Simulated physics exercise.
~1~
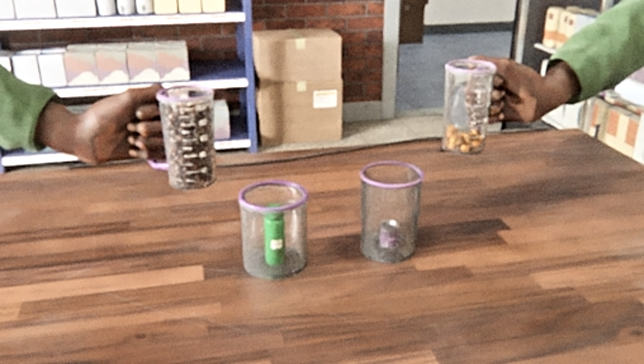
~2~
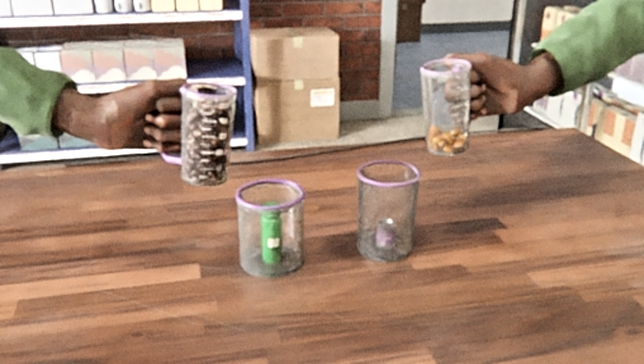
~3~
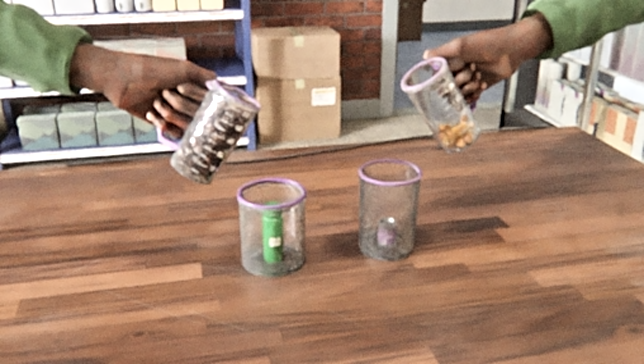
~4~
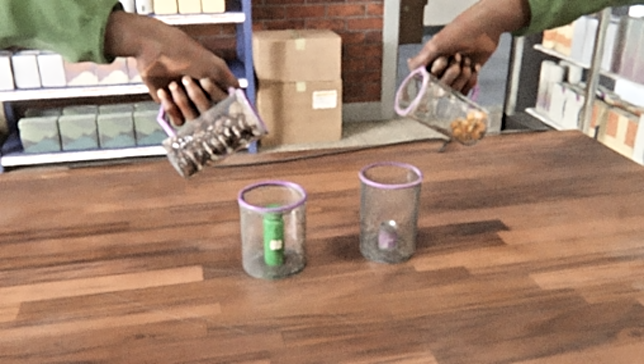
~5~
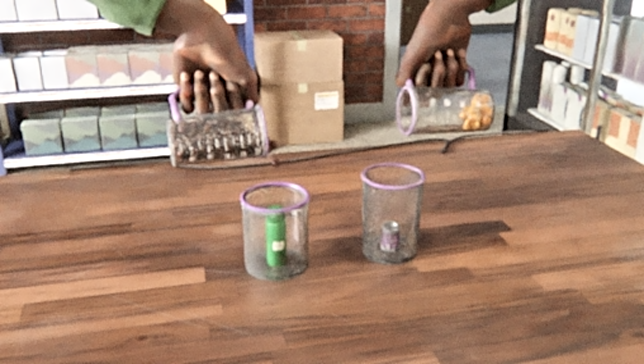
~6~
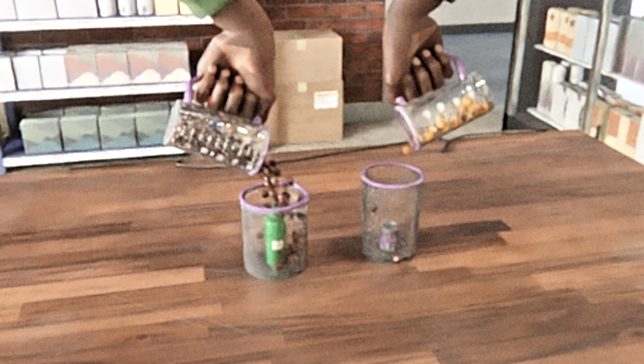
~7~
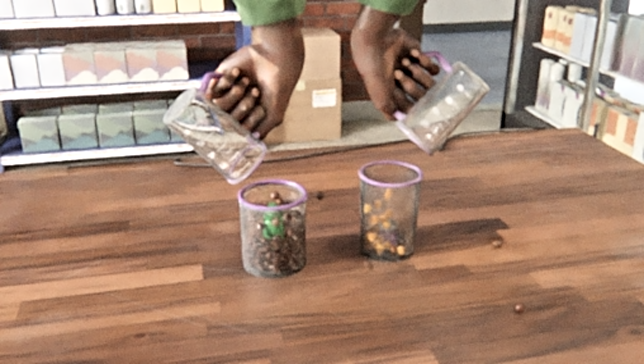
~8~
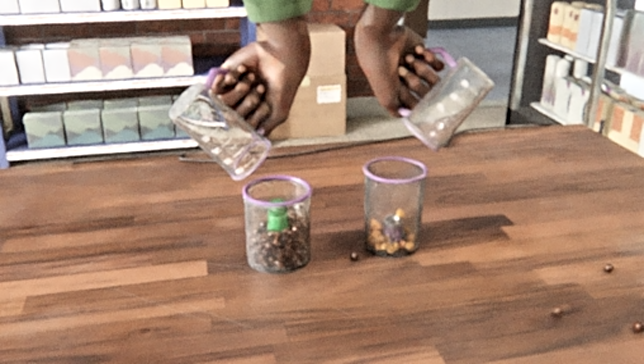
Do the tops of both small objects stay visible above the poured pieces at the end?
Yes, both tops stay in view. The green object on the left and the small one on the right each stand proud of the pile around them.
